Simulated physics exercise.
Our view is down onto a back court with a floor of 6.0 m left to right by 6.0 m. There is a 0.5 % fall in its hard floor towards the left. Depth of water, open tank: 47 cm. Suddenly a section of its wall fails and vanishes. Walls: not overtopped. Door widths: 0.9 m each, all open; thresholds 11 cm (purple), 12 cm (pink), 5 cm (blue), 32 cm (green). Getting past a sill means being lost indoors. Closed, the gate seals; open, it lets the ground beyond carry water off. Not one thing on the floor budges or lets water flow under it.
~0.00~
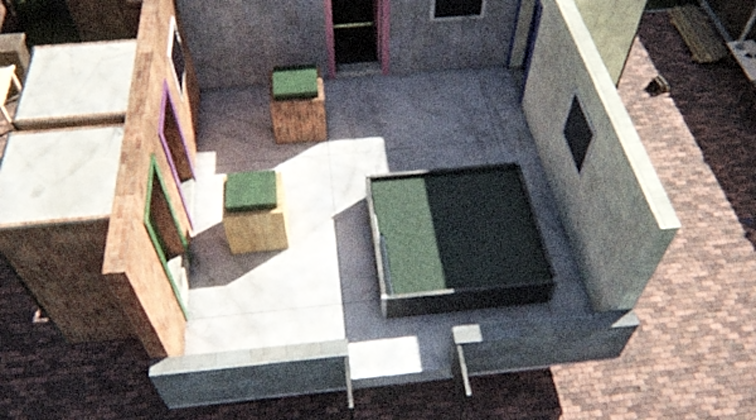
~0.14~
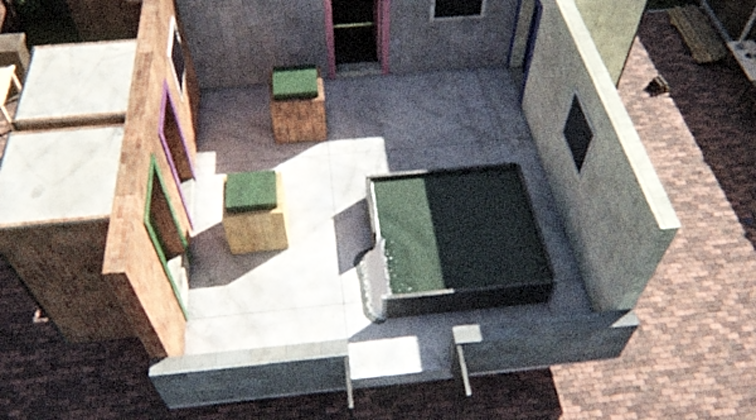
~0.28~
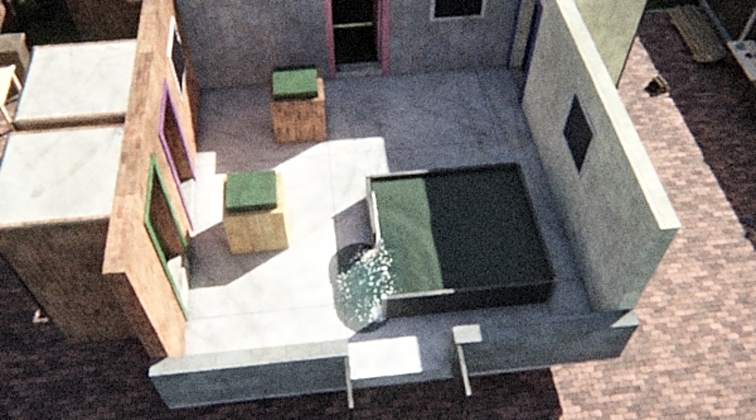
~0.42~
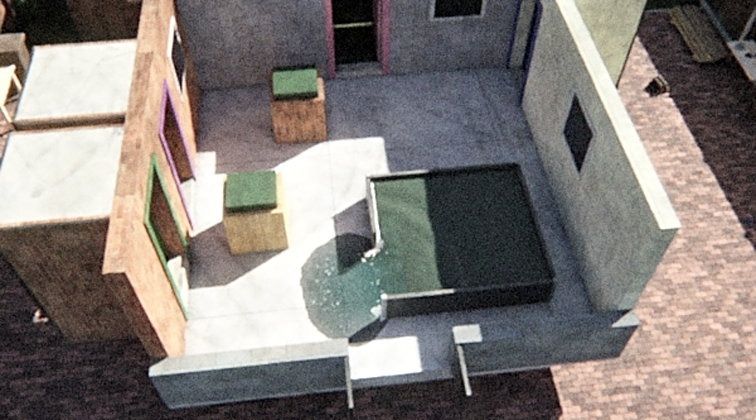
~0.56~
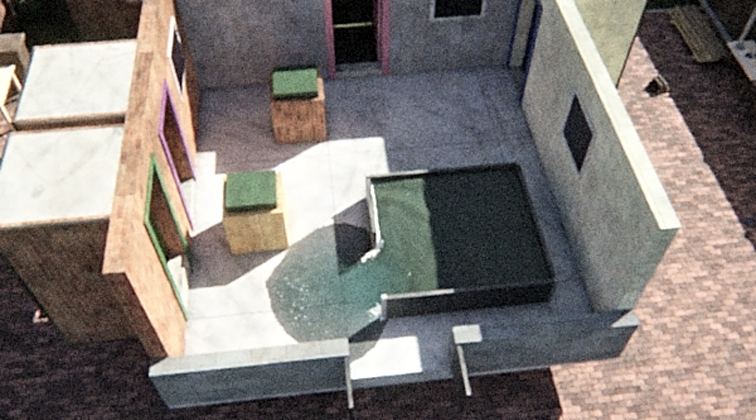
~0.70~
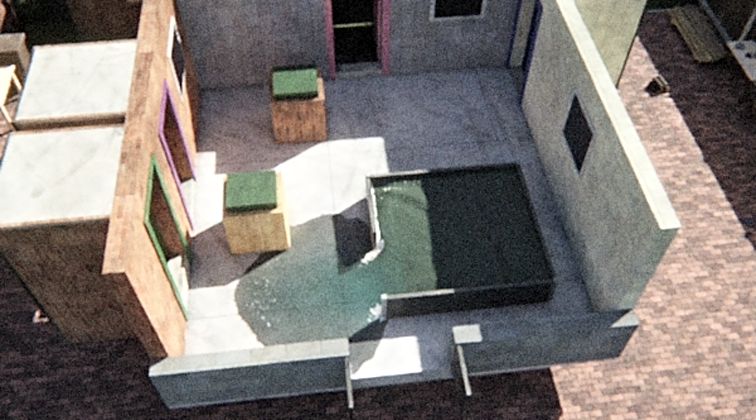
Water burst out of the left side of a dark open tank in a walled courtyard and spread leftward across the pale floor in a widening pool, passing in front of a green-topped block.
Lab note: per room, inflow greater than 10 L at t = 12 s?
In order: The purple door undershoots the limit. The pink door undershoots the limit. The blue door overshoots the limit. The green door undershoots the limit.
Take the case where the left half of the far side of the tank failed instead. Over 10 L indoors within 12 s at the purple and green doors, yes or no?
Well, against that limit, at purple it's within bounds, and at green it's within bounds.
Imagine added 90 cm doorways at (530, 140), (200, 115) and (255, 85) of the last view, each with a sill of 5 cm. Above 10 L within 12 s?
Check each in turn: The first fails, the second succeeds, the third succeeds.
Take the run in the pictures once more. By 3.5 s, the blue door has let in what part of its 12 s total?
That works out near 0%.
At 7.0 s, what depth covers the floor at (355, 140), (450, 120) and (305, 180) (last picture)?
About 4, 1 and 2 cm.
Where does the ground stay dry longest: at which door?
Blue.
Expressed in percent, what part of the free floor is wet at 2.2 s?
Close to 25 in a hundred parts are wet.
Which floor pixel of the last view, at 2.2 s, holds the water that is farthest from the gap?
That lands around (195, 182) in the last picture.
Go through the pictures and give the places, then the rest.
In the first picture, the open tank at (455, 228) is whole and still, 47 cm deep.
In the second picture, water pours out at (381, 278) and has run 0.6 m, to (373, 318); typically 6 cm deep outside, 47 cm at the open tank's back.
In the third picture, water pours out at (381, 279) and has run 0.8 m, to (335, 263); typically 8 cm deep outside, 47 cm at the open tank's back.
In the fourth picture, water pours out at (381, 279) and has run 1.2 m, to (308, 269); typically 6 cm deep outside, 47 cm at the open tank's back.
In the fifth picture, the front is at (277, 279), 1.6 m from the gap at (381, 279); 2.4 m2 of floor is under water; 47 cm left at the back of the open tank.
In the sixth picture, the front is at (241, 299), 2.1 m from the gap at (381, 278); 3.4 m2 of floor is under water; 47 cm left at the back of the open tank.
After 1.4 s water covers 20 % of the floor and is deepest (27 cm) near (372, 304); purple door not reached, pink door not reached, blue door not reached, green door 21 cm at the sill, 0 L in.
After 2.2 s water covers 25 % of the floor and is deepest (37 cm) near (184, 368); purple door 4 cm at the sill, 0 L in, pink door not reached, blue door not reached, green door 26 cm at the sill, 0 L in.
After 3.5 s water covers 40 % of the floor and is deepest (28 cm) near (272, 253); purple door 9 cm at the sill, 0 L in, pink door not reached, blue door not reached, green door 24 cm at the sill, 0 L in.
After 7.0 s water covers 70 % of the floor and is deepest (18 cm) near (188, 312); purple door 10 cm at the sill, 1 L in, pink door 3 cm at the sill, 0 L in, blue door not reached, green door 18 cm at the sill, 0 L in.
After 12.0 s water covers 95 % of the floor and is deepest (12 cm) near (201, 95); purple door 9 cm at the sill, 1 L in, pink door 6 cm at the sill, 0 L in, blue door 10 cm at the sill, 43 L in, green door 10 cm at the sill, 0 L in.
